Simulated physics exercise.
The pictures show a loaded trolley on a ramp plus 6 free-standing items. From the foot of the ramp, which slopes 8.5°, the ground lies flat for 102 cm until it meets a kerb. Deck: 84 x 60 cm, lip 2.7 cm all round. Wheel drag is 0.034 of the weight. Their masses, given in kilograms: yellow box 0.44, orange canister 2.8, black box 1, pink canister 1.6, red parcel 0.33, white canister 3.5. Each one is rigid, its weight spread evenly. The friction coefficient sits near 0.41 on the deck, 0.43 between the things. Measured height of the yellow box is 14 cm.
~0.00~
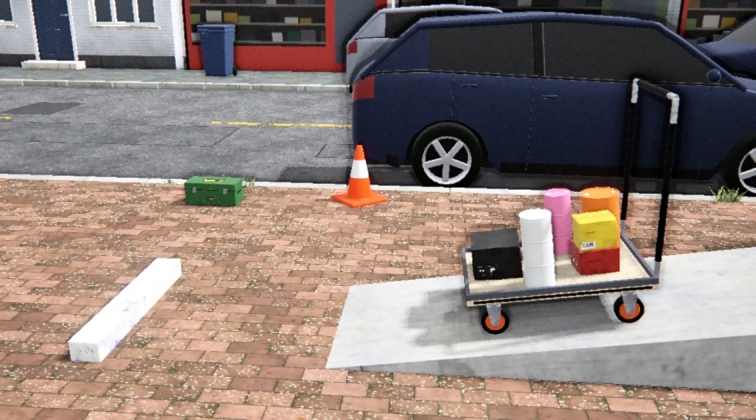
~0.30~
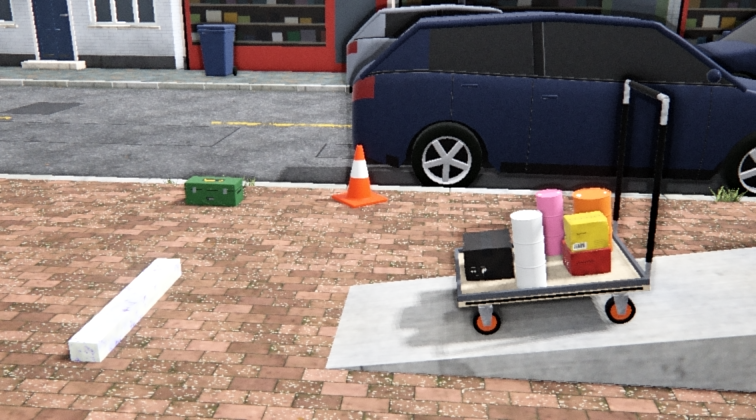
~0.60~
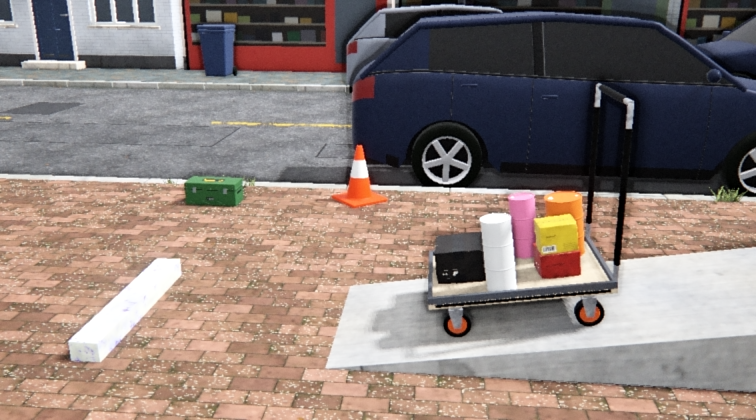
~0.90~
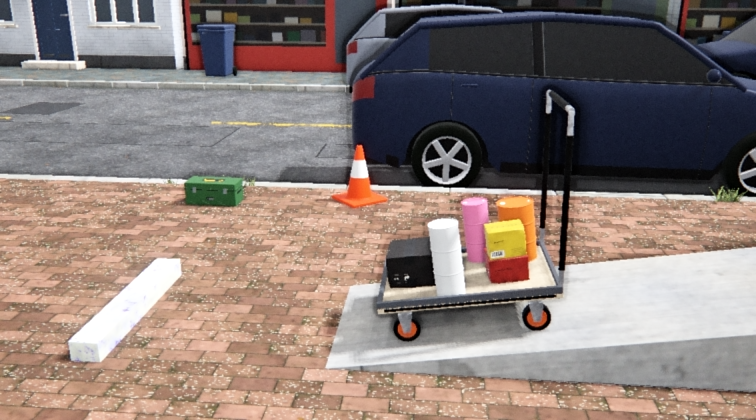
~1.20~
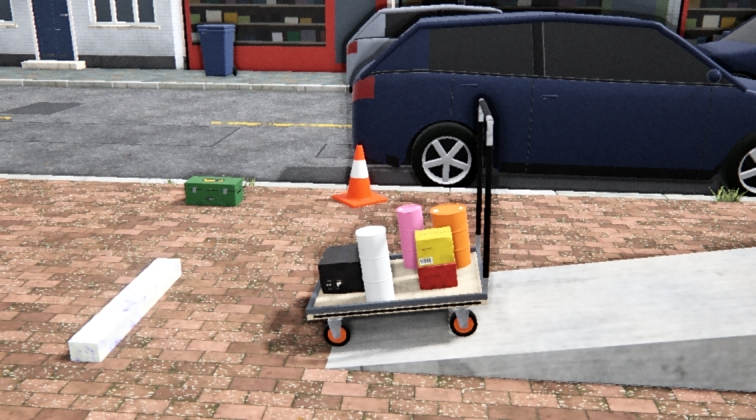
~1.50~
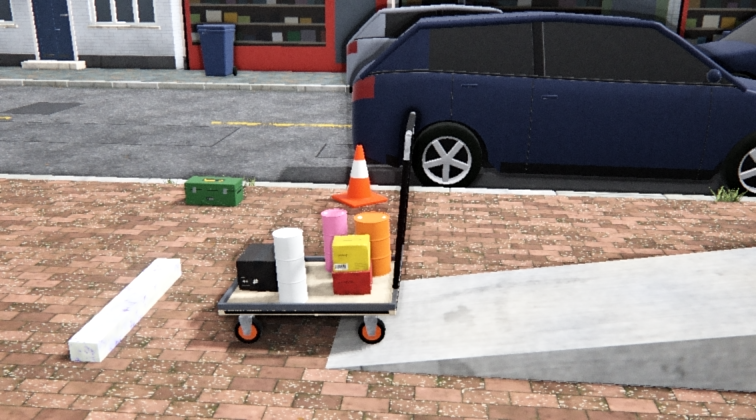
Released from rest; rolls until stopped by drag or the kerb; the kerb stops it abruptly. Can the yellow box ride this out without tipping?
It remains on its feet.
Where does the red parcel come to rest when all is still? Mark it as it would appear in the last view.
Near (208, 275).
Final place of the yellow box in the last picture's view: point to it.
The resting point is around (192, 251).
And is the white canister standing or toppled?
In the last frame the white canister does not stay up.
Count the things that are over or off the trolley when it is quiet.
I get 1.
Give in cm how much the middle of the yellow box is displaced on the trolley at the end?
Around 24 centimetres.
After 2.00 s, trolley at the kerb; yellow box moved 11 cm near (217, 252); white canister moved 11 cm; pink canister moved 11 cm.
After 2.10 s, trolley at the kerb; yellow box moved 20 cm near (201, 252); white canister 8° off its base; pink canister 5° off its base.
After 2.30 s, trolley at the kerb; yellow box moved 24 cm near (192, 251); white canister 29° off its base; pink canister 7° off its base.
After 2.80 s, trolley at the kerb; white canister now off the trolley; yellow box moved 24 cm near (192, 251); orange canister moved 21 cm.
In the end (3.4 s), off the trolley and tipped over, white canister; not toppled but over 10 cm from the start, yellow box, orange canister, pink canister and red parcel; black box under 10 cm from the start. At the end, from the last picture's camera, yellow box near (192, 251).
